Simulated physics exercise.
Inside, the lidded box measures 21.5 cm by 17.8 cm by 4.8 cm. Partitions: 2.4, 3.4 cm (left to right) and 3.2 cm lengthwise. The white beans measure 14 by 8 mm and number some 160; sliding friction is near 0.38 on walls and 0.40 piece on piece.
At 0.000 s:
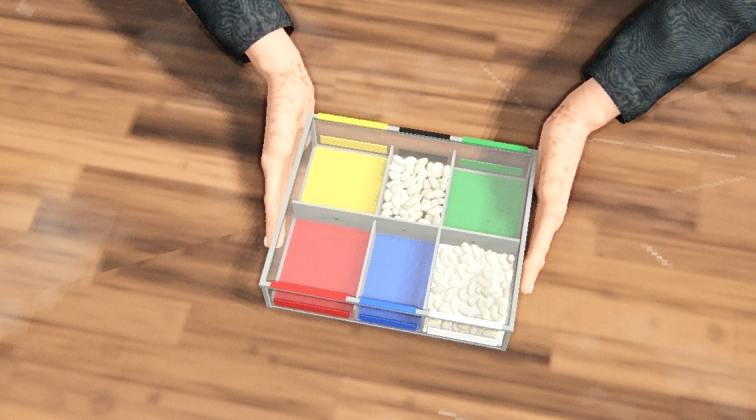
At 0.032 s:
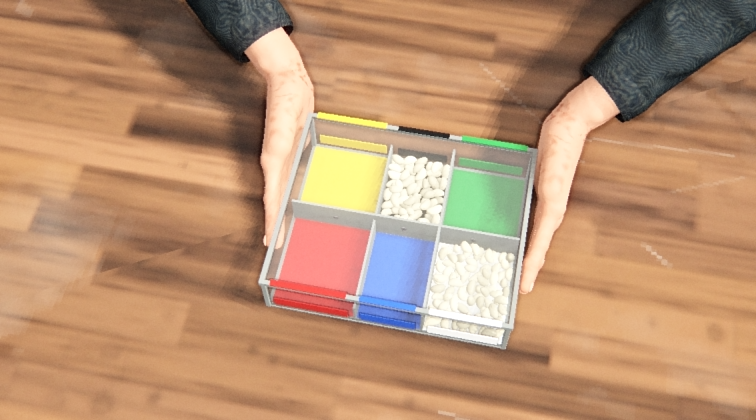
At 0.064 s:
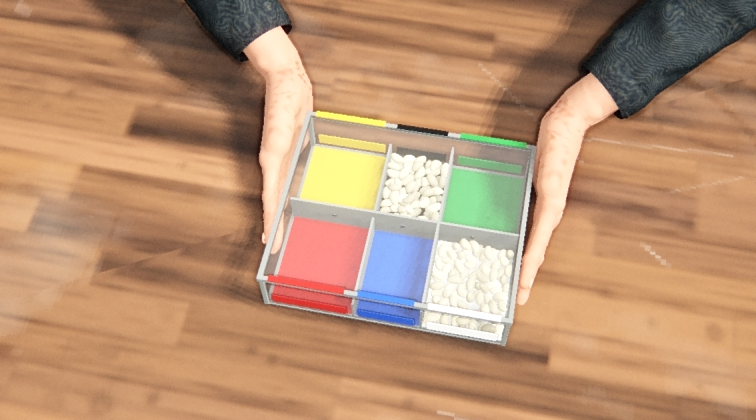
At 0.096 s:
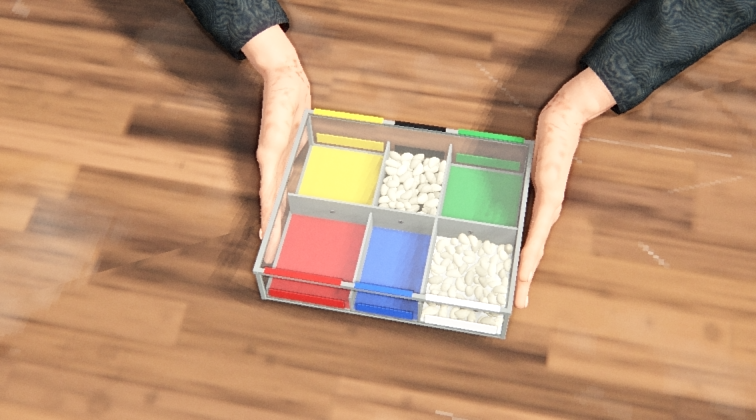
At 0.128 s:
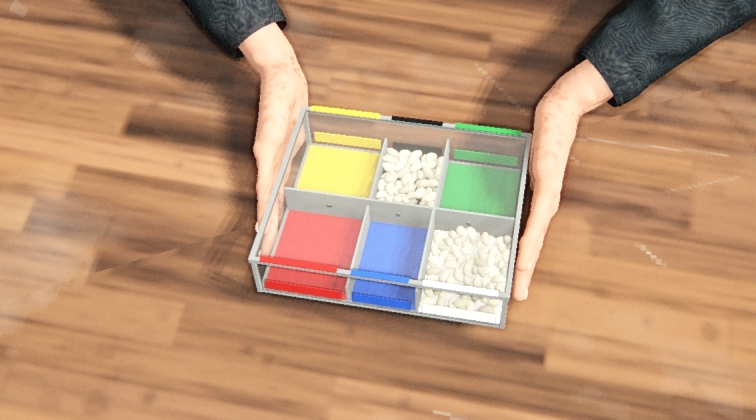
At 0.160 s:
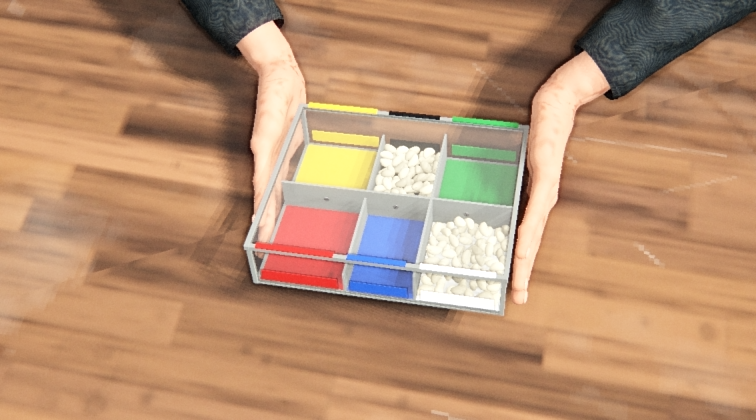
A wooden tabletop or floor with brown plank grain is seen from a high, steady viewpoint looking down. Two dark-sleeved arms reach in from the top, their hands on either side of a clear box with yellow, white-bean and green compartments along the back and red, blue and white-bean ones in front. The hands keep hold as the box slowly tilts slightly, its front edge shifting a little upward in view.
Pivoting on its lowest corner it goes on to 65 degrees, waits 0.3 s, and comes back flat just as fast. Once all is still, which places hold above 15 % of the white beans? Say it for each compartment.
Red below, blue below, green below, yellow below, white above, black above.
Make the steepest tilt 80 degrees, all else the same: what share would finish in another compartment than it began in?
About 30 per cent.
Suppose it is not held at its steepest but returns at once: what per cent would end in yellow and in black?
In that case yellow 5; black 45.
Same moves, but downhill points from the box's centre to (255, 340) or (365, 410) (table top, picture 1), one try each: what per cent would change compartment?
About 20 and 10 per cent.
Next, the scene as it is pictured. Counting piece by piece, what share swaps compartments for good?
Roughly 15 per cent.
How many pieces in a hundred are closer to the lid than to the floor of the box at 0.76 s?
Some 20 per cent.
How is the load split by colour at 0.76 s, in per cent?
Red 0; blue 0; green 5; yellow 5; white 45; black 45.
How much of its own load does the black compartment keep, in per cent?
About 90 per cent.
After 0.76 s, tilt 65 degrees; green 5 %, yellow 5 %, white 45 %, black 45 %.
After 1.16 s, tilt 37 degrees; green 5 %, yellow 5 %, white 40 %, black 45 %.
After 1.64 s, tilt 0 degrees; green 5 %, yellow 5 %, white 40 %, black 45 %.
In the end, at 2.0 s, red 0 %, blue 0 %, green 5 %, yellow 5 %, white 40 %, black 45 %.
